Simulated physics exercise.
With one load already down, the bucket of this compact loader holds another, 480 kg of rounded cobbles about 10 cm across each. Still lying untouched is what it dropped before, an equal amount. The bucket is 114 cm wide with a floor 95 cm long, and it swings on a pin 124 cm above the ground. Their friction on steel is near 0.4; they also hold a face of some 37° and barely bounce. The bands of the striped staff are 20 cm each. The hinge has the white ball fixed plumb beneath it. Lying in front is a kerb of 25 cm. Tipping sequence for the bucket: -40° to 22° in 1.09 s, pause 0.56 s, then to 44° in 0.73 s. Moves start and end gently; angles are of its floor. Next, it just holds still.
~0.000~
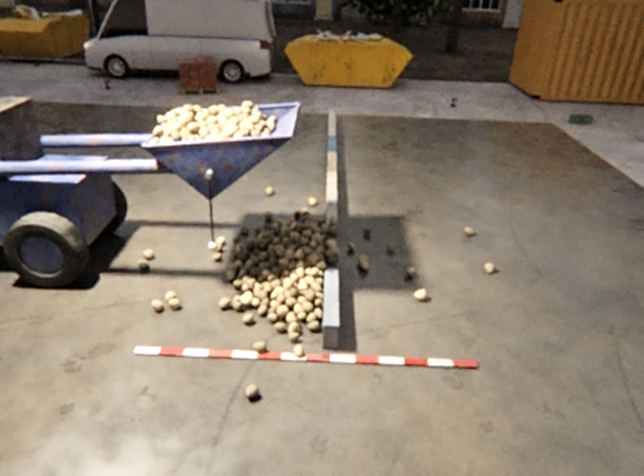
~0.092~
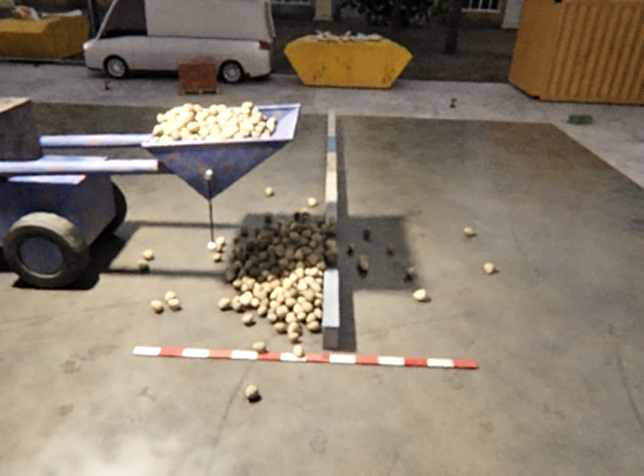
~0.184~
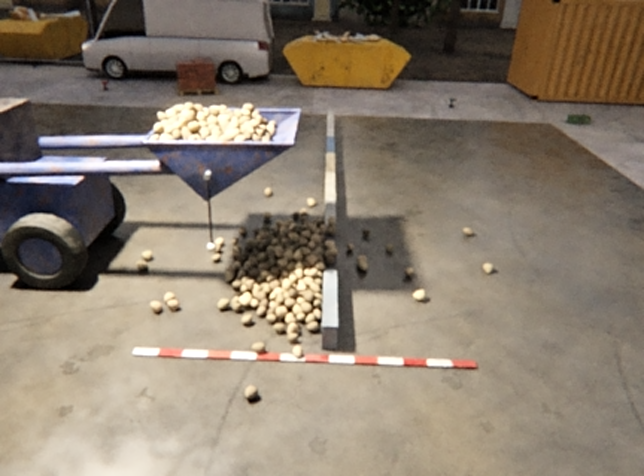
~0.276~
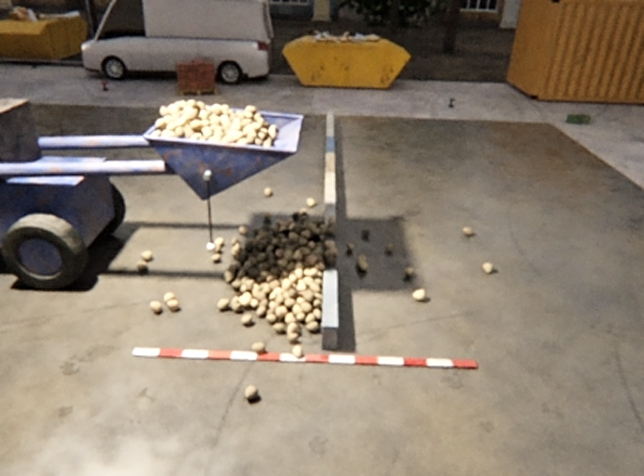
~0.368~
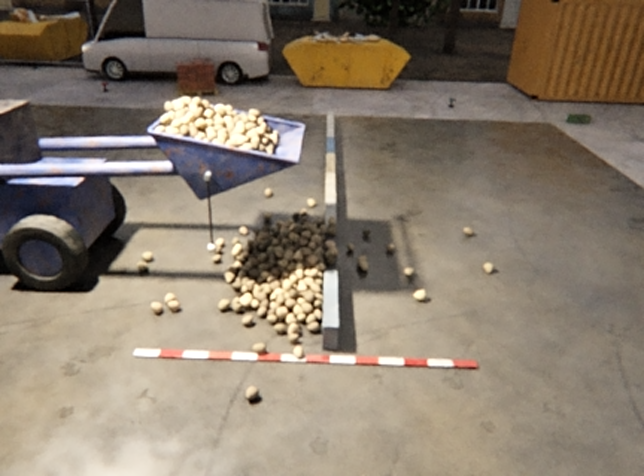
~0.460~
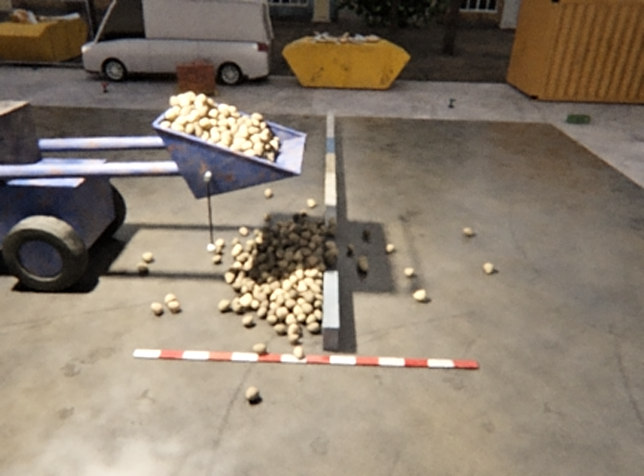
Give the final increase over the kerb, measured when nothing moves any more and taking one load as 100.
Close to 38 parts in a hundred.
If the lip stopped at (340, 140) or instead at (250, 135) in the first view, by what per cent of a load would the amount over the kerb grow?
Around 85 percent, then around 5 percent.
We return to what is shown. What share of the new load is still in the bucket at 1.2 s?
Some 95 percent, roughly.
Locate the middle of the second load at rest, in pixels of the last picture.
Roughly at pixel (317, 256).
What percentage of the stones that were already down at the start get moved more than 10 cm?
Roughly 5 per cent of them.
After 0.8 s the floor is at 12°; in per cent of one load, 100 in the bucket, 98 on this side of the kerb, 2 over the kerb; the foremost stones are at (409, 258).
After 1.2 s the floor is at 22°; in per cent of one load, 93 in the bucket, 105 on this side of the kerb, 2 over the kerb; the foremost stones are at (409, 258).
After 2.8 s the floor is at 44°; in per cent of one load, 0 in the bucket, 160 on this side of the kerb, 40 over the kerb; the foremost stones are at (469, 249).
After 5.6 s the floor is at 44°; in per cent of one load, 0 in the bucket, 160 on this side of the kerb, 40 over the kerb; the foremost stones are at (471, 249). Net gain over the kerb, 38.
